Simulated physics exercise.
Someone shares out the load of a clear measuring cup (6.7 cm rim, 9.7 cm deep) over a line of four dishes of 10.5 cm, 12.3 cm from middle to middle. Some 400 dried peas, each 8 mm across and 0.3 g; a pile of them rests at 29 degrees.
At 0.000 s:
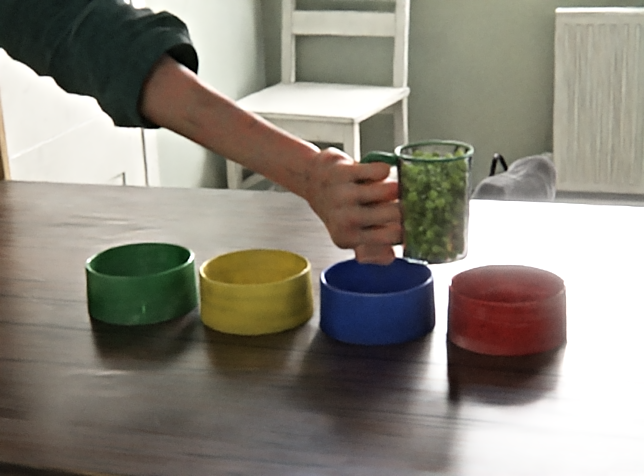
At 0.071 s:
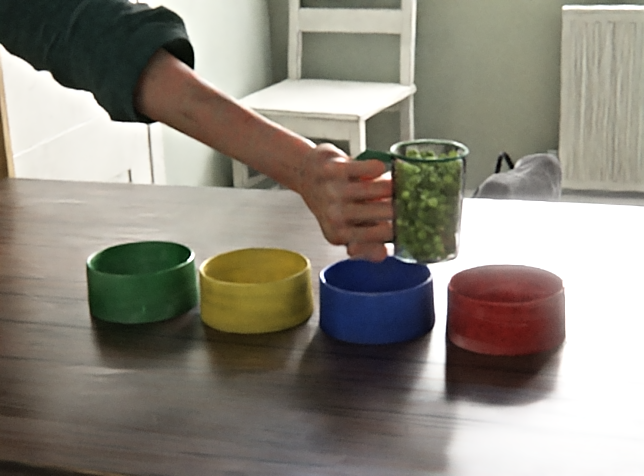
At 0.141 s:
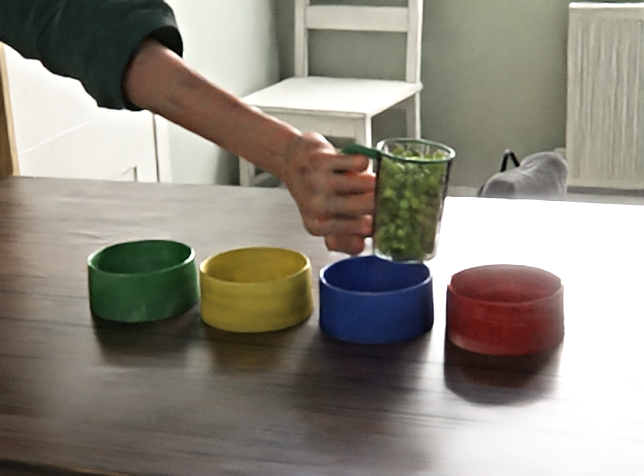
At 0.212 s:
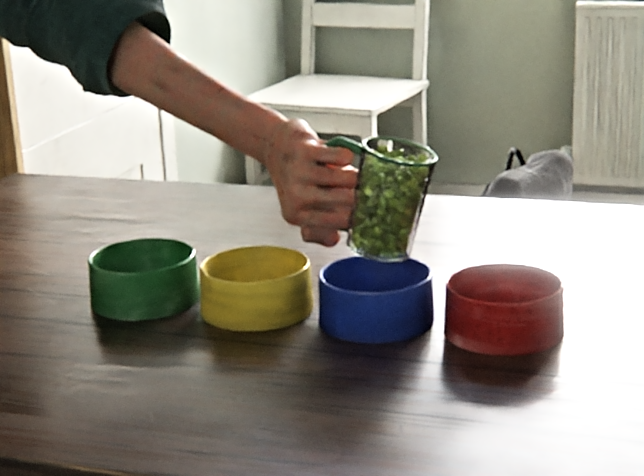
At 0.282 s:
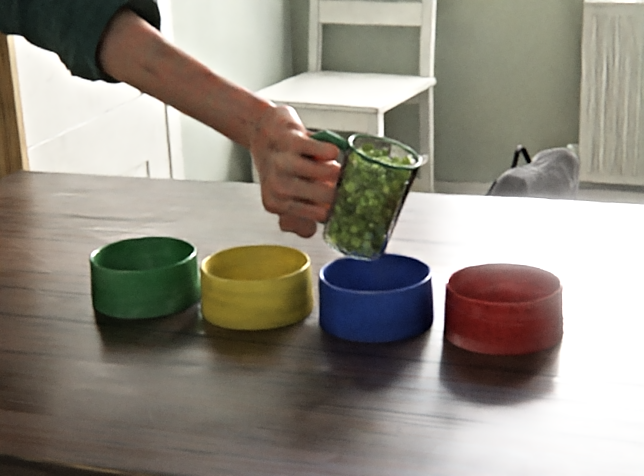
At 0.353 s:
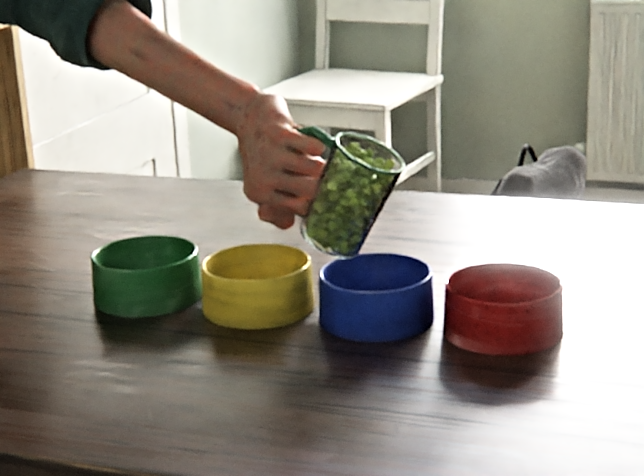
A hand moving a clear cup of green peas leftward above four colored dishes on a dark table, tilting it rightward.
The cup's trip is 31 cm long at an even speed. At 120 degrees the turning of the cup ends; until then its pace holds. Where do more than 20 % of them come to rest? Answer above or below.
Red below, blue below, green above, yellow below, counter above.
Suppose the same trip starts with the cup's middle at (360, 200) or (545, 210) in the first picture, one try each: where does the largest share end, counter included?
The winner: Green; yellow.
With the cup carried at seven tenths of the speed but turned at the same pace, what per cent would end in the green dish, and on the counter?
Green 10, counter 20.
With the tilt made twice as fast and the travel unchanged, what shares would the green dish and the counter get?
Then: Green 0, counter 10.
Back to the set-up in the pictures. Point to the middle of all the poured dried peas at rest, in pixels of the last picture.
Around (177, 291).
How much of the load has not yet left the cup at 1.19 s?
About 90 per cent.
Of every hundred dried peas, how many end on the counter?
Some 35 per cent.
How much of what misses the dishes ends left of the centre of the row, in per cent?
Some 100 per cent.
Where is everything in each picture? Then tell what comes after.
The first picture shows cup at (435, 203), tilt 0 degrees, lip at (471, 153), moved 0.0 cm; middle of the pieces at (437, 202); red dish at (507, 284); blue dish at (377, 275); yellow dish at (255, 267); green dish at (140, 260).
The second picture shows cup at (428, 203), tilt 2 degrees, lip at (466, 154), moved 0.6 cm; middle of the pieces at (431, 201).
The third picture shows cup at (410, 202), tilt 7 degrees, lip at (452, 157), moved 2.2 cm; middle of the pieces at (412, 200).
The fourth picture shows cup at (389, 200), tilt 13 degrees, lip at (435, 161), moved 4.2 cm; middle of the pieces at (392, 199).
The fifth picture shows cup at (369, 198), tilt 20 degrees, lip at (418, 165), moved 6.1 cm; middle of the pieces at (372, 198).
The sixth picture shows cup at (349, 197), tilt 26 degrees, lip at (402, 170), moved 8.0 cm; middle of the pieces at (352, 196); red dish at (503, 283); blue dish at (376, 272); yellow dish at (256, 262); green dish at (145, 253). The cup turns about 90 degrees a second and travels 27 cm a second.
Then, at 0.86 s, tilt 71 degrees; cup holds 100 %.
After 1.19 s, tilt 100 degrees; cup holds 90 %, yellow 5 %.
After 1.62 s, tilt 120 degrees; cup holds 15 %, green 50 %, yellow 10 %.
In the end, at 2.4 s, red 0 %, blue 0 %, green 55 %, yellow 10 %, counter 35 %.
